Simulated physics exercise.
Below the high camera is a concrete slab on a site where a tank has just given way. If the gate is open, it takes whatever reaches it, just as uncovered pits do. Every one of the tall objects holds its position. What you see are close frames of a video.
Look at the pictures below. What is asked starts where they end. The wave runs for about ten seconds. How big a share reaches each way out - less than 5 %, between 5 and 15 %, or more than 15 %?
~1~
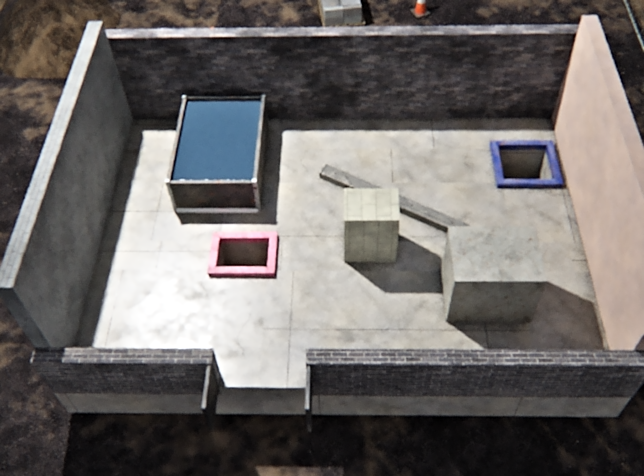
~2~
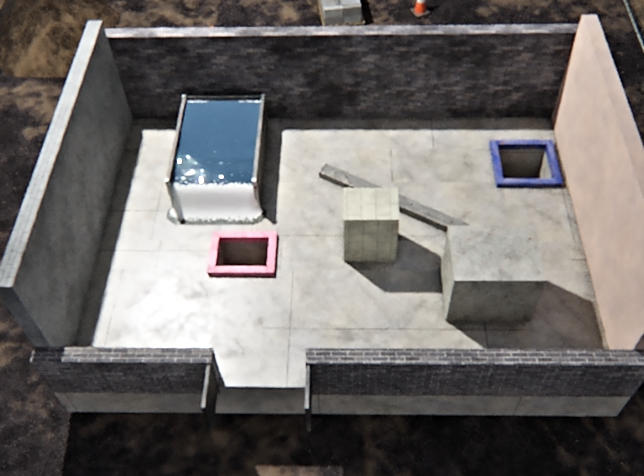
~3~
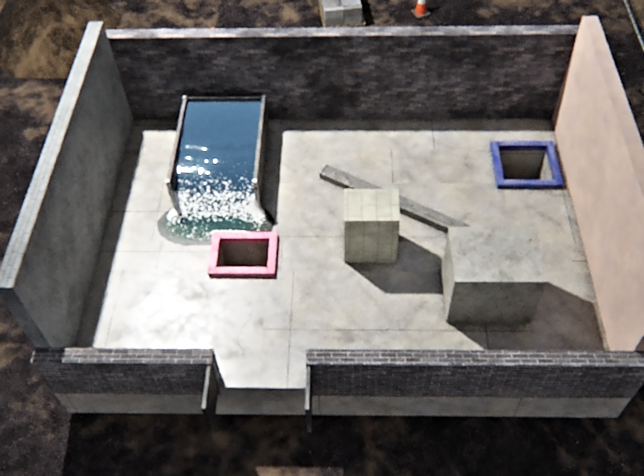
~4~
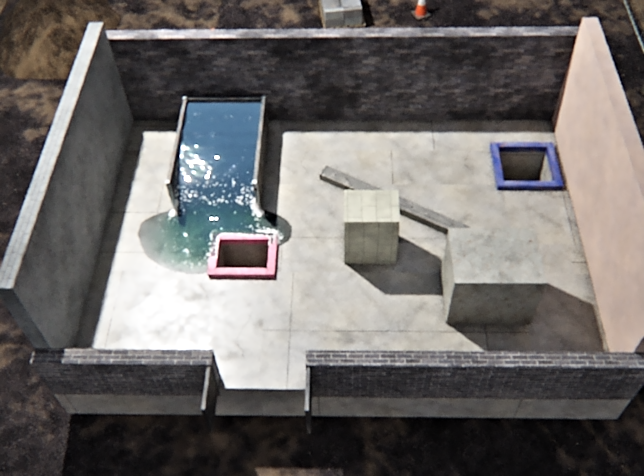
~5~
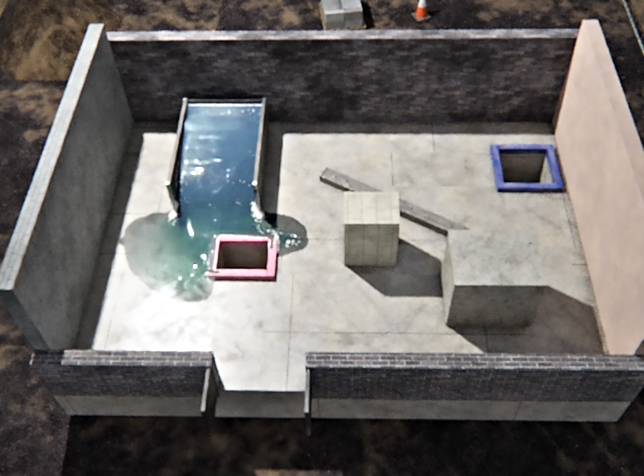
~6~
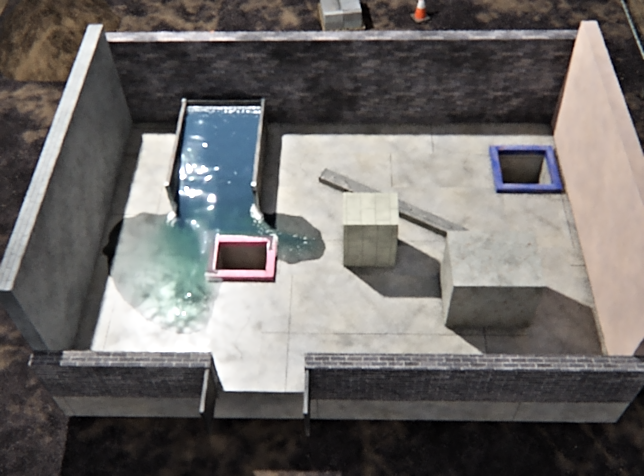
Shares: The gate gets between 5 and 15 %, the blue pit gets less than 5 %, the pink pit gets more than 15 %.
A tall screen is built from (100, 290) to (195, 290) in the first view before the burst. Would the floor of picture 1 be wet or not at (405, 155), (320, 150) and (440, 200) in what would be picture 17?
Untouched, untouched, untouched.
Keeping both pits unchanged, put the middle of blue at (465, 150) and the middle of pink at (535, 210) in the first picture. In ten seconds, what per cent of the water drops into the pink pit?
Per cent: Pink 0.
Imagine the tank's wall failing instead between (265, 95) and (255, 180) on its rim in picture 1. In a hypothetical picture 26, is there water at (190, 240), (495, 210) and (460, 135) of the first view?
First spot spared, second spot submerged, third spot submerged.
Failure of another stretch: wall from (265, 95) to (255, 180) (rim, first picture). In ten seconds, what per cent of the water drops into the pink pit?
I'd estimate the pink pit takes around 0 percent.
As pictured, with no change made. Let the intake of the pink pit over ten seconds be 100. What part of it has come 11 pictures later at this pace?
Estimate: Some 80 per cent.
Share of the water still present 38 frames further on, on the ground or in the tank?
About 74 per cent.
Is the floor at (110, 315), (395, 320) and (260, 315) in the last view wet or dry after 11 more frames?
Drenched; drenched; left dry.
A moment on, water covers 25 % of the floor; the gate 0 %, the blue pit 0 %, the pink pit 11 %.
Next, water covers 30 % of the floor; the gate 0 %, the blue pit 0 %, the pink pit 18 %.
Then, water covers 40 % of the floor; the gate 2 %, the blue pit 0 %, the pink pit 21 %.
Later, water covers 65 % of the floor; the gate 5 %, the blue pit 0 %, the pink pit 21 %.
In the end, water covers 75 % of the floor; the gate 7 %, the blue pit 0 %, the pink pit 21 %.
